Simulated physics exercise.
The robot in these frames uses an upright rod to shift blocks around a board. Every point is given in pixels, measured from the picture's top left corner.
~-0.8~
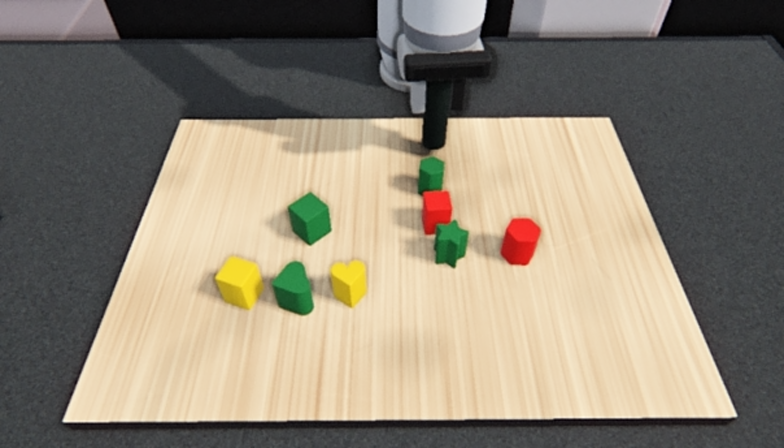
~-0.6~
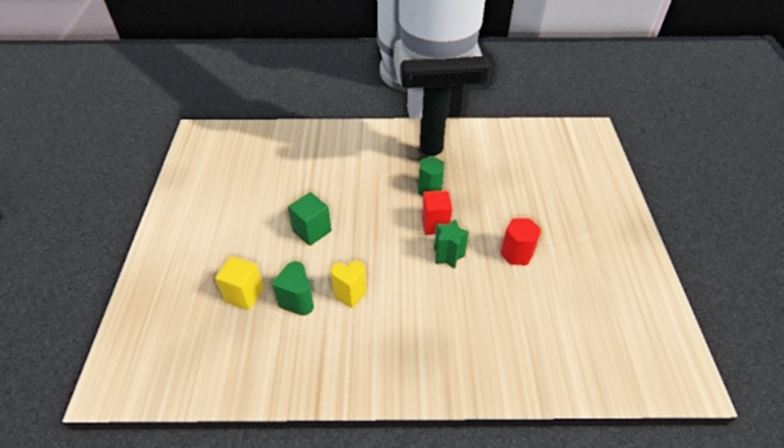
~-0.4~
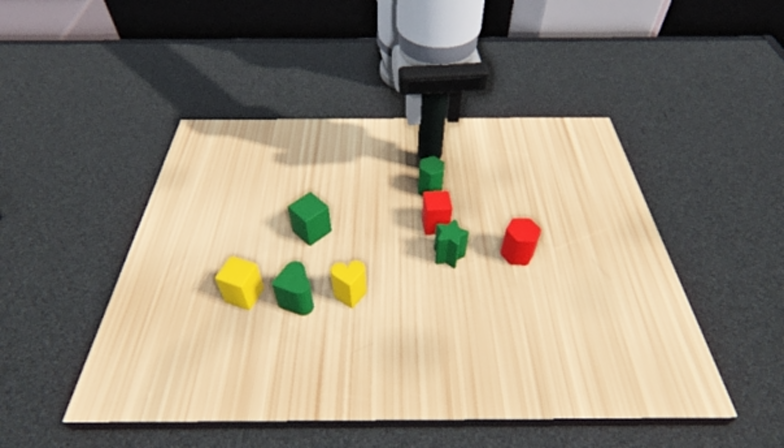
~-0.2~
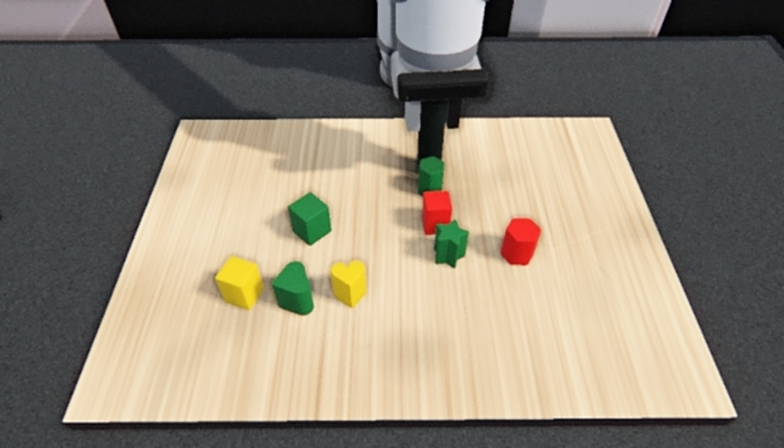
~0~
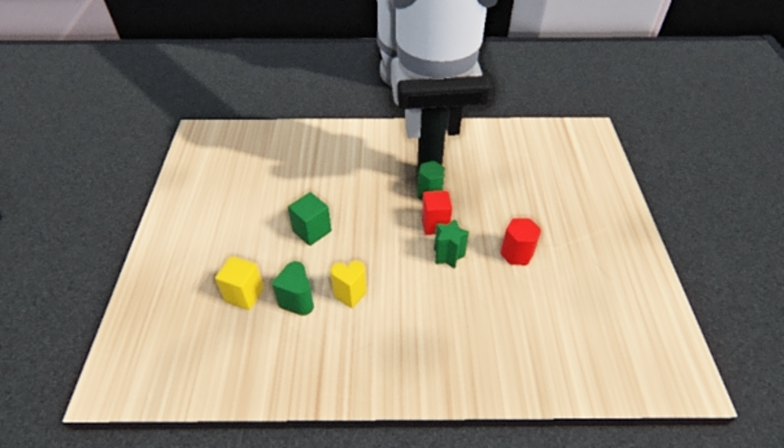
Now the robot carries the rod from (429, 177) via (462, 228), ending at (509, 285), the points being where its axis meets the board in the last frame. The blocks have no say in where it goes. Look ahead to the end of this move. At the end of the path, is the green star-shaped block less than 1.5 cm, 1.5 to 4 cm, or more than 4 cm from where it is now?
It ends under 1.5 cm away.
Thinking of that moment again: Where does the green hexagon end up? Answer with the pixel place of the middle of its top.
Final place: (429, 195).
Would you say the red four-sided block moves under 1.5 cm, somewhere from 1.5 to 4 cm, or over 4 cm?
It travels between 1.5 and 4 cm.
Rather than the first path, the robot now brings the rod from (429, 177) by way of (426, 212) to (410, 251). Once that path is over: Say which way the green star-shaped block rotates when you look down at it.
Counterclockwise rotation.
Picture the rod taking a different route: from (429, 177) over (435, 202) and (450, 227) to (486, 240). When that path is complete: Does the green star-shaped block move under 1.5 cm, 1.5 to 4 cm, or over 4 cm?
My answer is that it shifts 1.5 to 4 cm.
What follows on the original path. One third of the way, rod (451, 201); green hexagon (429, 195), turned 60° clockwise; red four-sided block (437, 214), turned 15° anticlockwise.
Two thirds of the way, rod (479, 238); green hexagon (429, 195), turned 65° clockwise; red four-sided block (437, 214), turned 10° anticlockwise.
At the end, rod (512, 276); green hexagon (429, 195), turned 65° clockwise; red four-sided block (437, 214), turned 10° anticlockwise; green star-shaped block not moved.
